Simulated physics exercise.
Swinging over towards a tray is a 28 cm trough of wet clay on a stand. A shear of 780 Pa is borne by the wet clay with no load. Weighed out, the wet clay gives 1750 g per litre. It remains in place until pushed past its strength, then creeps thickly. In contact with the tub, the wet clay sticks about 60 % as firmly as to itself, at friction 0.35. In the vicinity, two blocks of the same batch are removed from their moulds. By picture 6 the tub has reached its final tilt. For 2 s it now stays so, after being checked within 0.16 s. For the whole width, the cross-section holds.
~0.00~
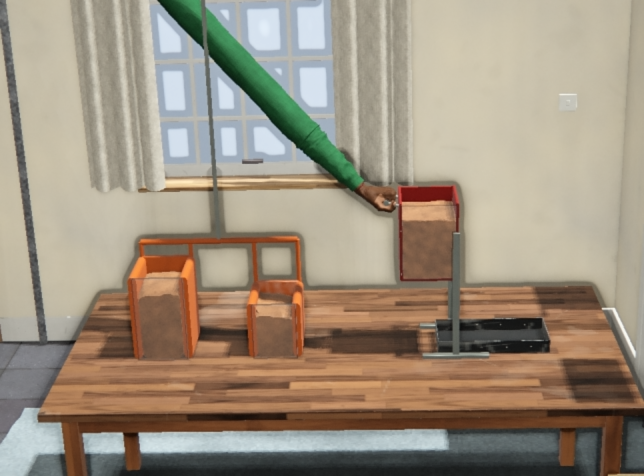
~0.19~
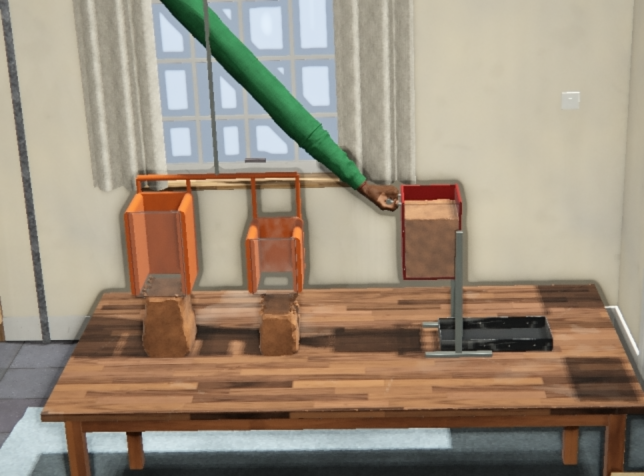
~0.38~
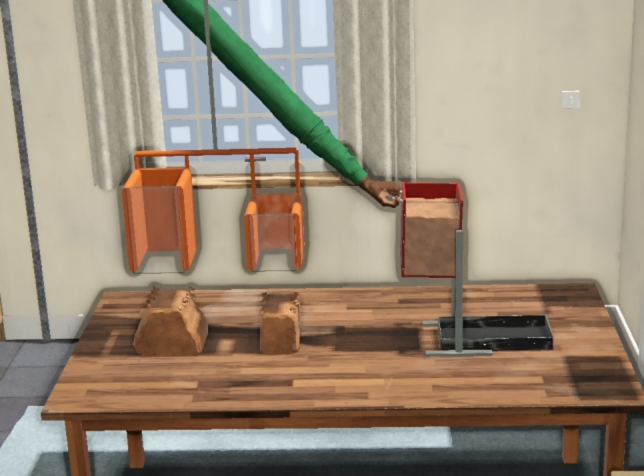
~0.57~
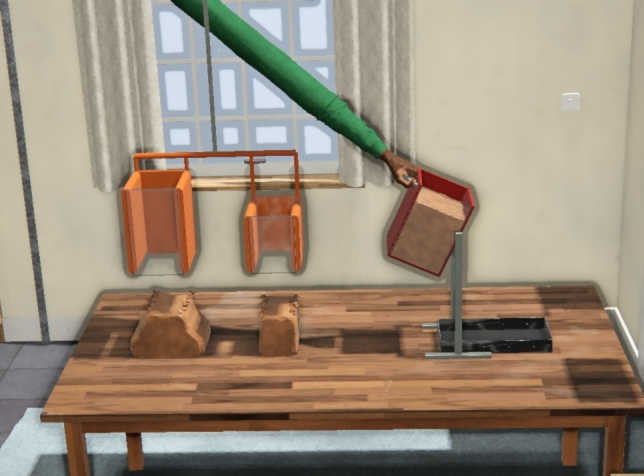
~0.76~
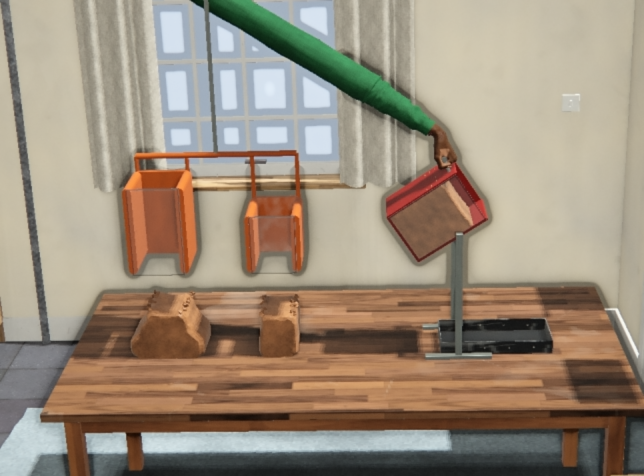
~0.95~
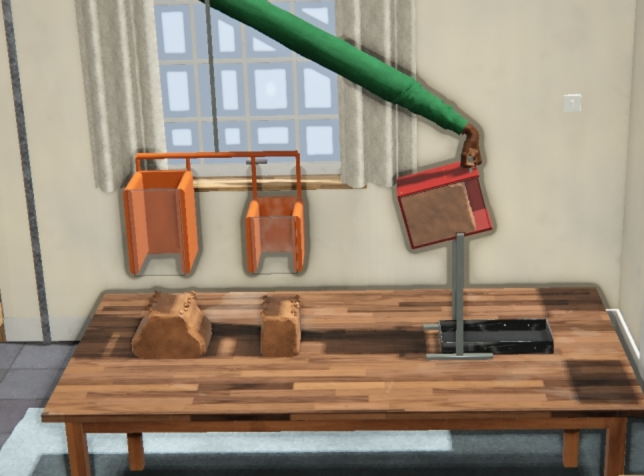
A green-sleeved arm reaches down from the upper left over a wooden table before a curtained window, seen from a fixed, slightly raised front view. Two orange moulds holding brown clay stand at left, and a red tub of clay hangs above a black tray at right. The moulds rise, leaving two blocks, the left one slumping wider, then the hand tilts the tub steeply, clay still inside.
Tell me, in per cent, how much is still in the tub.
Something like 100 out of 100.
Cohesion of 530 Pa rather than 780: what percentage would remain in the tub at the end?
That works out near 100 %.
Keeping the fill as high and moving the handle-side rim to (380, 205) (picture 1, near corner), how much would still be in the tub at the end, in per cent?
I'd guess around 100 per cent remains.
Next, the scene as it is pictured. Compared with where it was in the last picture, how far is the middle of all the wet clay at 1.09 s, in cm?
Close to 0 centimetres.
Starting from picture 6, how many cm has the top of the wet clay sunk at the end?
Roughly 0 cm.
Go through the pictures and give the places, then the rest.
Handle-side rim at (402, 205), tilt 0 degrees; highest point of the wet clay at (404, 220); test blocks 27 cm, 17 cm high (left to right), in the first frame.
Handle-side rim at (405, 204), tilt 0 degrees; highest point of the wet clay at (406, 219); test blocks 25 cm, 17 cm high (left to right), in the second frame.
Handle-side rim at (406, 201), tilt 2 degrees; highest point of the wet clay at (412, 216); test blocks 20 cm, 17 cm high (left to right), in the third frame.
Handle-side rim at (422, 186), tilt 25 degrees; highest point of the wet clay at (416, 202); test blocks 19 cm, 17 cm high (left to right), in the fourth frame.
Handle-side rim at (457, 175), tilt 57 degrees; highest point of the wet clay at (441, 187); test blocks 19 cm, 17 cm high (left to right), in the fifth frame.
Handle-side rim at (478, 178), tilt 76 degrees; highest point of the wet clay at (459, 185); test blocks 19 cm, 17 cm high (left to right), in the sixth frame.
By 1.09 s, the tub is at 76 degrees and holds 100 %.
By 1.26 s, the tub is at 76 degrees and holds 100 %.
By 1.43 s, the tub is at 76 degrees and holds 100 %.
By 1.60 s, the tub is at 76 degrees and holds 100 %.
By 2.95 s, at the end, the tub is at 76 degrees and holds 100 %.
